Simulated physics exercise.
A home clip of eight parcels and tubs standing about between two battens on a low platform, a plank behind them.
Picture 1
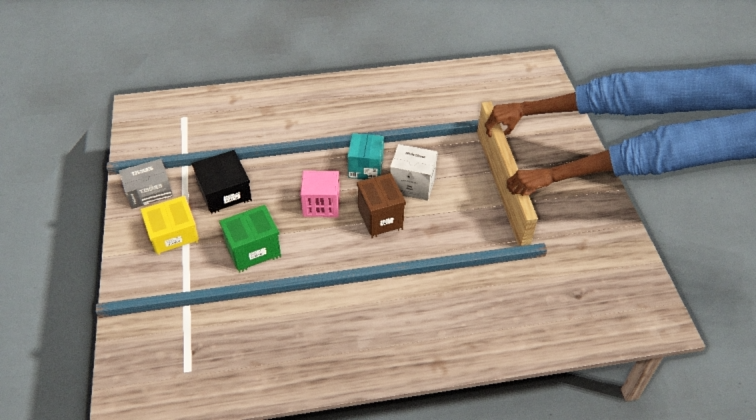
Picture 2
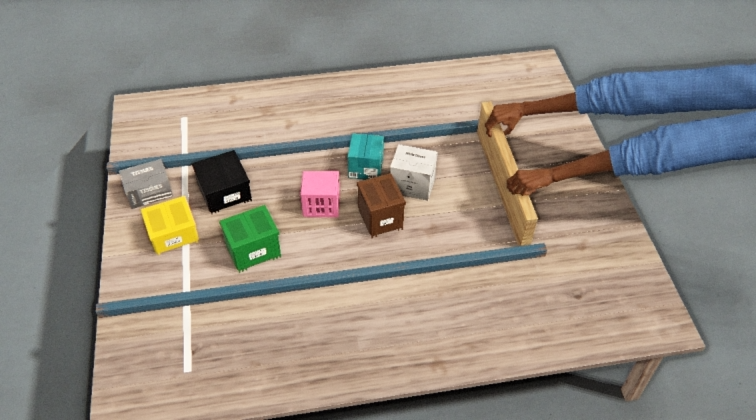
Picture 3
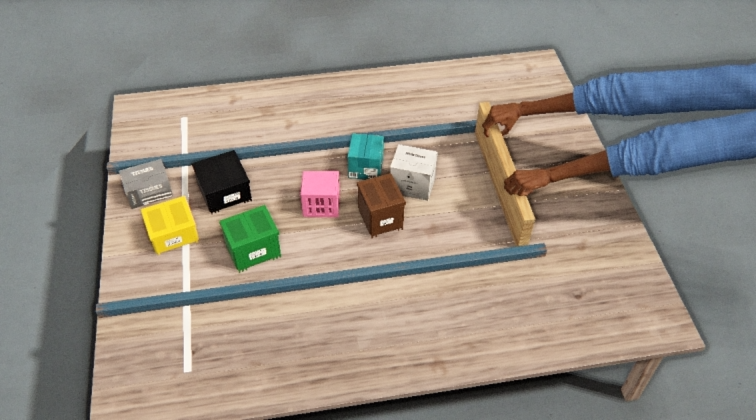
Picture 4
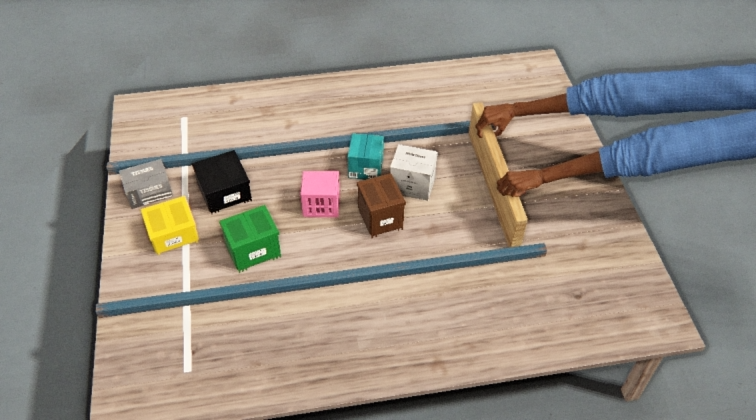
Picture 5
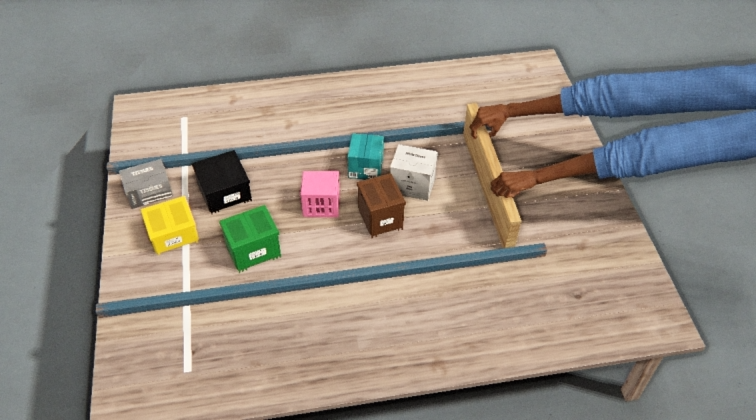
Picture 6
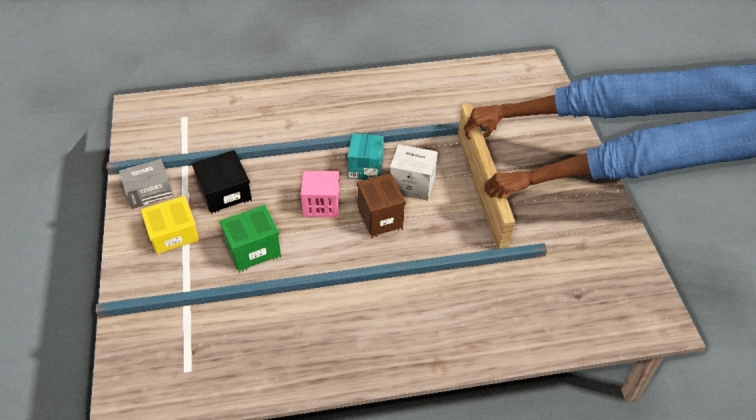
The video shows eight coloured boxes and totes standing between two blue battens on a wooden platform, near a white tape line, while two hands slide a plank slightly left toward them; the boxes and totes stay still.
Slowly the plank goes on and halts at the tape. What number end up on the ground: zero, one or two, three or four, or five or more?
In the end the number that fall off is one or two.
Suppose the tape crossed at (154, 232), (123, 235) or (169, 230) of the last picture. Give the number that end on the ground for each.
The counts: 5, 6 and 2.
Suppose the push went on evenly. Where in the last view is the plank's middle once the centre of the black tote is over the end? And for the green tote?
For the black tote at (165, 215), for the green tote at (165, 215).
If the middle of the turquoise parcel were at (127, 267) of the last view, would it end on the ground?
It drops off.
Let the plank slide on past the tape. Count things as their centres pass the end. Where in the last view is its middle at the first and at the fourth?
About (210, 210), then (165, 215).
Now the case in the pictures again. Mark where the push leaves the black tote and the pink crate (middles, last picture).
The black tote at (122, 188), the pink crate at (121, 225).
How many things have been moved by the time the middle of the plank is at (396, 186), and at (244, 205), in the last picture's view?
First 3, then 8.
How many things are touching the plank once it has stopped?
In contact: 3.
Soon after, none off yet; grey box at rest near (146, 184); yellow tote at rest near (171, 226); black tote at rest near (222, 182).
By the end, the number that fall off is one or two; fallen, yellow tote and grey box.
